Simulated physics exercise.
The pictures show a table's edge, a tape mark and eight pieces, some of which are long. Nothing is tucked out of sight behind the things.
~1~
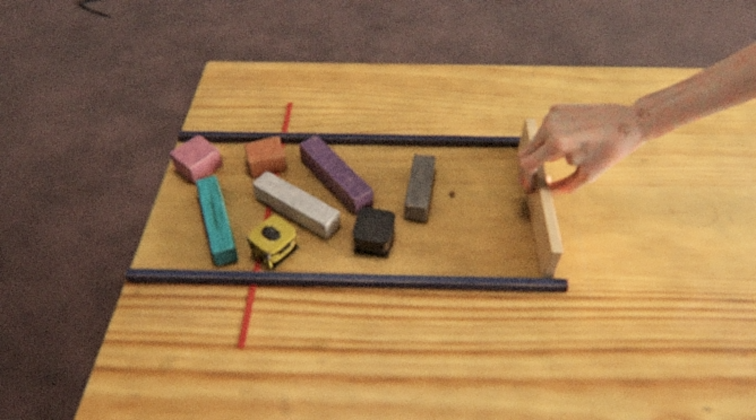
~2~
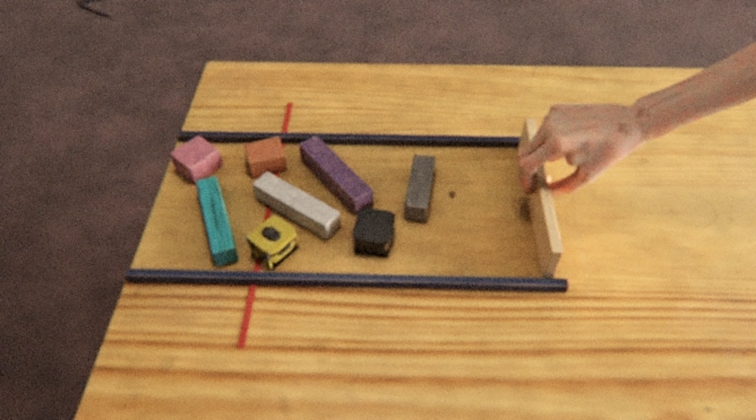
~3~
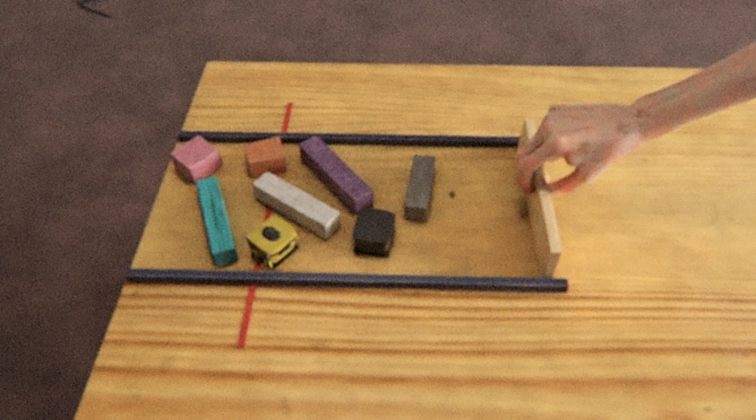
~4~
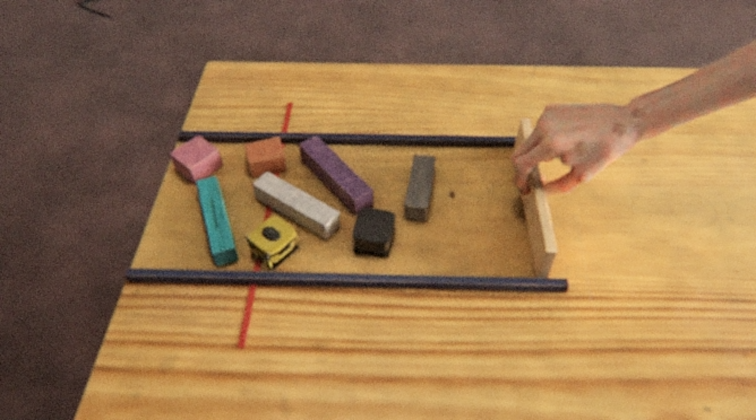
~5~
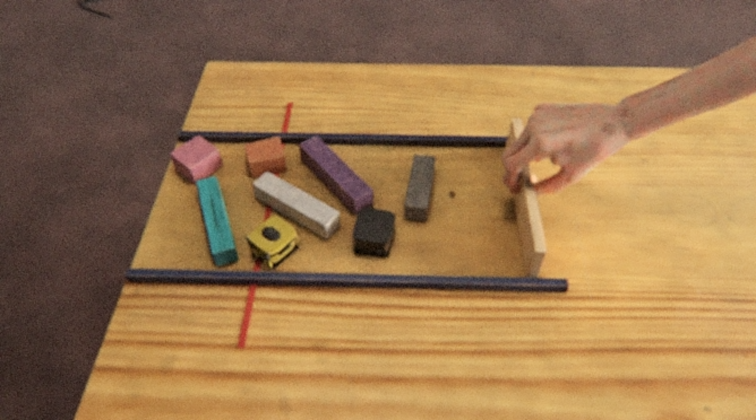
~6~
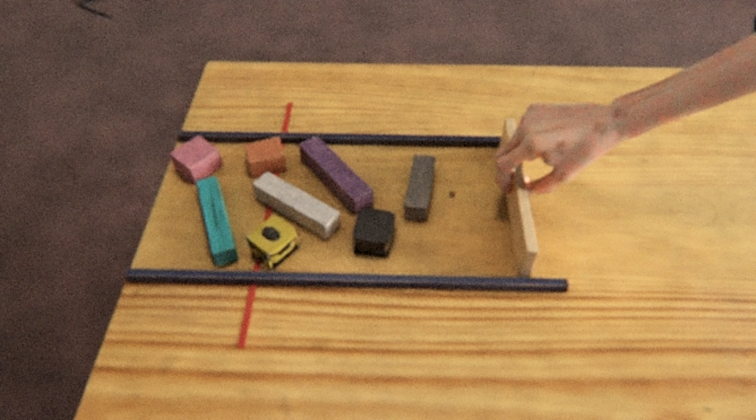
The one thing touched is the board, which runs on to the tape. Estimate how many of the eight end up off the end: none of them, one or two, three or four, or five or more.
The pieces lost over the edge are nonexistent.
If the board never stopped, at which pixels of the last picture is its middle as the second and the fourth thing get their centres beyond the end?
First: Around (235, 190). Next: Around (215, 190).
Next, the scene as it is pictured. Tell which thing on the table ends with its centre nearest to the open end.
Looking at the middles, it's the pink block.
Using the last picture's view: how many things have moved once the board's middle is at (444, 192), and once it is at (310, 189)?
First 0 and then 7.
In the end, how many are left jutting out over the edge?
1.
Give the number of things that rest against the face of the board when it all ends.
That makes 2.
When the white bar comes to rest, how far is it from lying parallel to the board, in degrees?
The angle is some 30°.
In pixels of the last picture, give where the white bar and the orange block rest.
White bar: (201, 194); orange block: (218, 152).
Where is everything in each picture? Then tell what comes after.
Pink block (197, 159); turquoise stick (216, 219); orange block (266, 157); board (538, 194); tape (270, 204), in the first frame.
Turquoise stick (216, 219); yellow case (274, 242), in the second frame.
Orange block (266, 157); white bar (296, 204), in the third frame.
Pink block (197, 159); board (533, 194), in the fourth frame.
Turquoise stick (216, 219); grey bar (420, 187), in the fifth frame.
Pink block (197, 159); turquoise stick (216, 219); orange block (266, 157); board (517, 194); tape (270, 204), in the sixth frame.
Soon after, none off yet; pink block at rest near (197, 159); turquoise stick at rest near (216, 219); orange block at rest near (266, 157).
In the end, the number that fall off is zero.
